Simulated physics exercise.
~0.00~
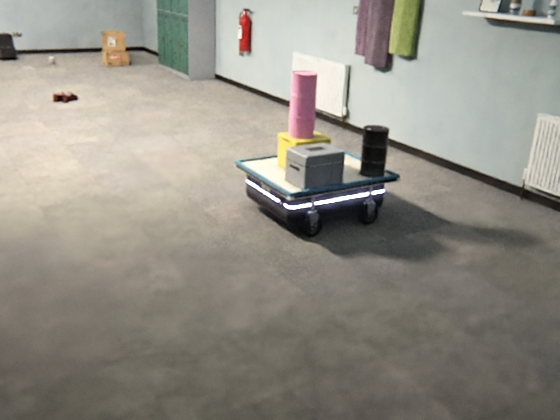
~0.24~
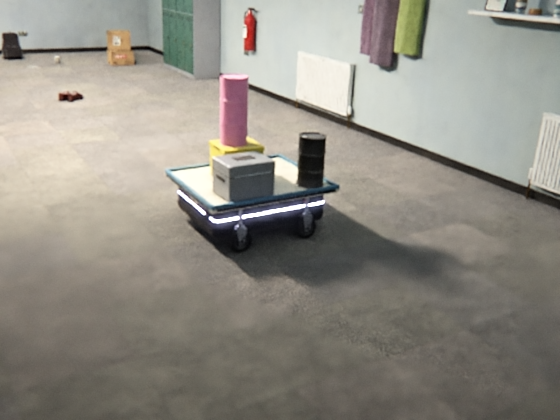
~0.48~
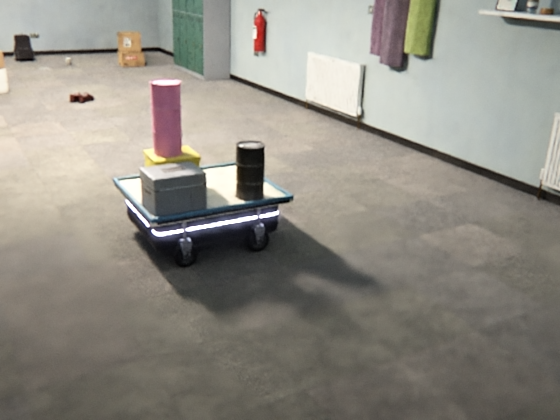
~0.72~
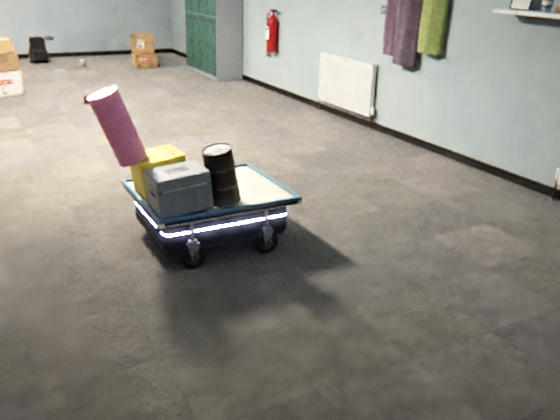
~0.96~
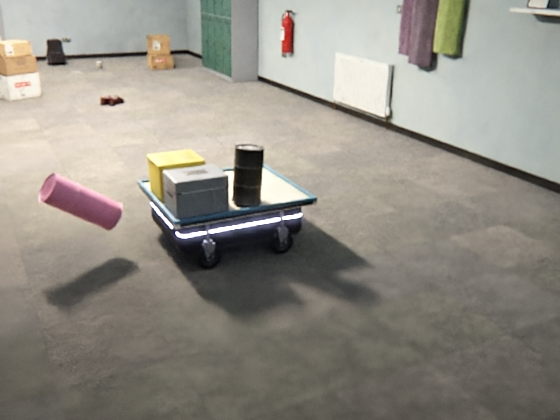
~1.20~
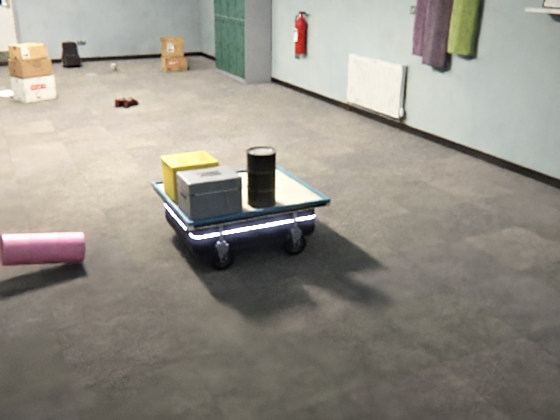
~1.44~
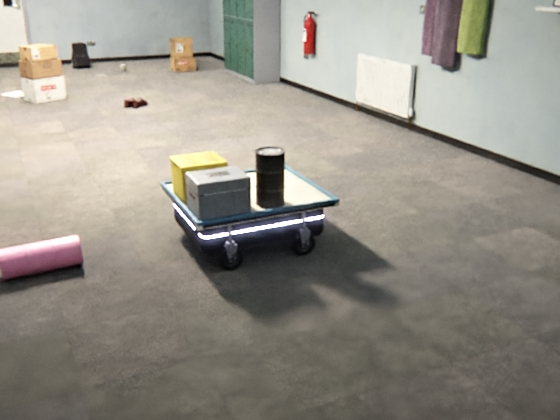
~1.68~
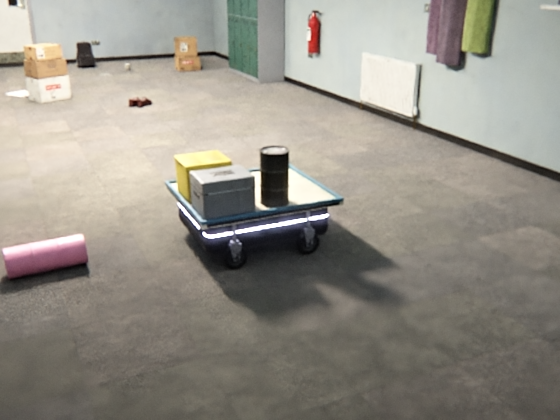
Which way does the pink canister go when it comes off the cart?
The pink canister goes to the left, falling off that side of the cart and down to the floor.
